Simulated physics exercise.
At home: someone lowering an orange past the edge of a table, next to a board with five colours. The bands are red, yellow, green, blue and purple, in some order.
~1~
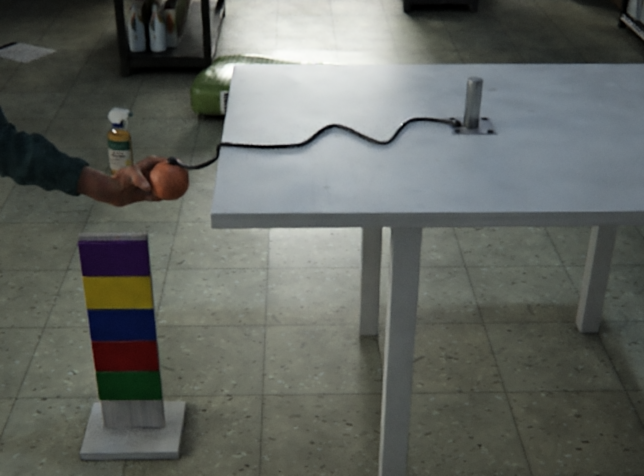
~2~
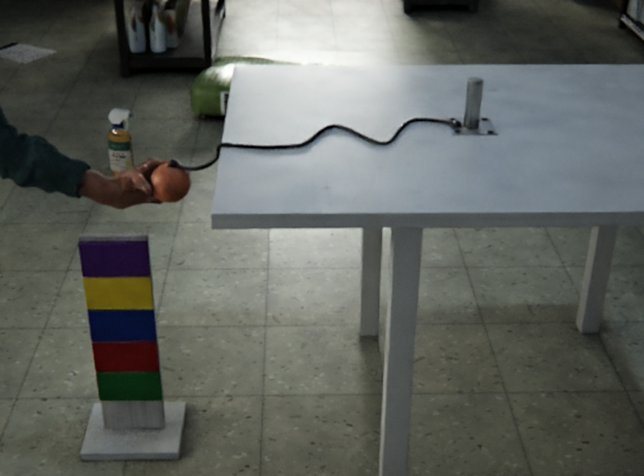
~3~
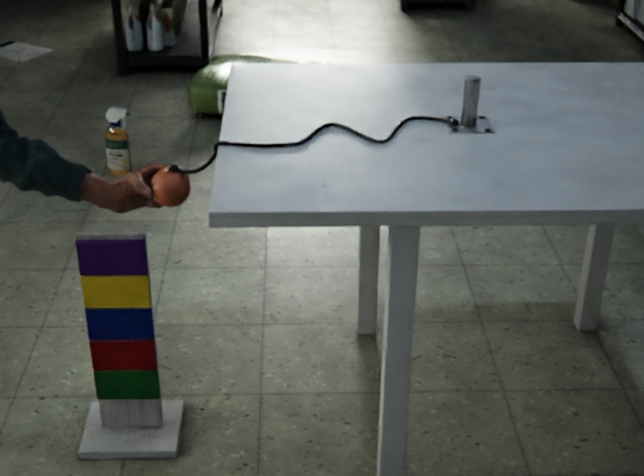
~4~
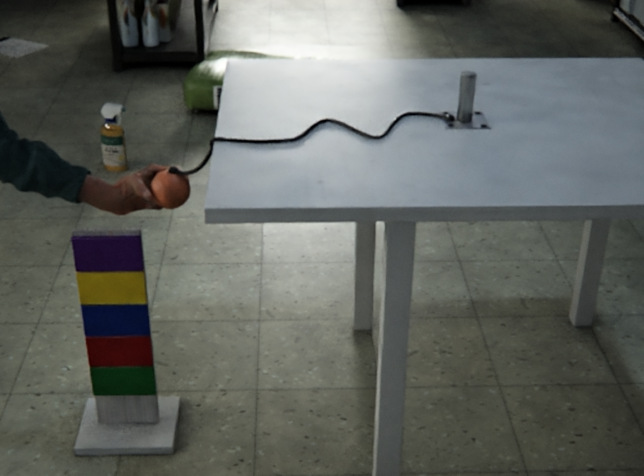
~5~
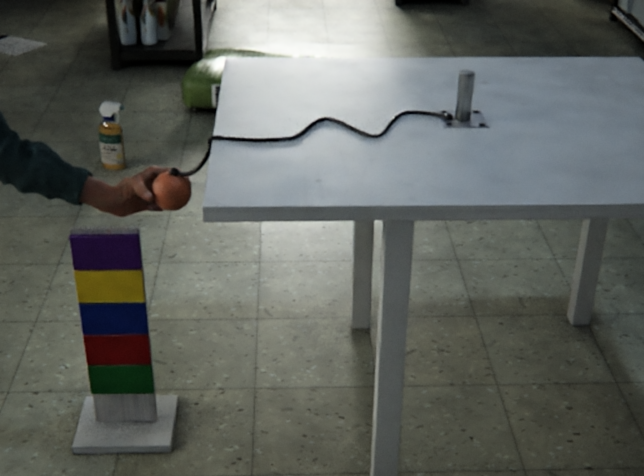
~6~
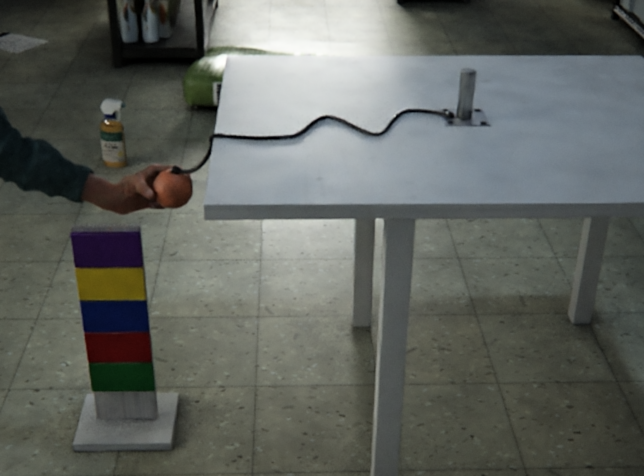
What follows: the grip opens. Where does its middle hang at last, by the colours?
At yellow.
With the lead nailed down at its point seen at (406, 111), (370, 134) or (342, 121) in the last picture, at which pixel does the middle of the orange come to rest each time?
In that order: (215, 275), (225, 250) and (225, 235).
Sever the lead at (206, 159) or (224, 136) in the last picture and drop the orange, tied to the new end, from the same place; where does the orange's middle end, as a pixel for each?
The places are (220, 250) and (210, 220).
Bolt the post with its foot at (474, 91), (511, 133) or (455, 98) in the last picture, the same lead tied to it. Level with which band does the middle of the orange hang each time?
Try by try: Purple; purple; yellow.
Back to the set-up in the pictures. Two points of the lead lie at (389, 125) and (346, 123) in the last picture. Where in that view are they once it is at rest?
Near (363, 122) and (295, 126).
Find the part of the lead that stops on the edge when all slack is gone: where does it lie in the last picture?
The one at (296, 135).
Early on, orange near (198, 267); level with yellow.
Midway, orange near (249, 271); level with yellow.
Near the end, orange near (224, 279); level with yellow.
Finally, orange near (213, 279); level with yellow. Its centre hangs level with the yellow band.
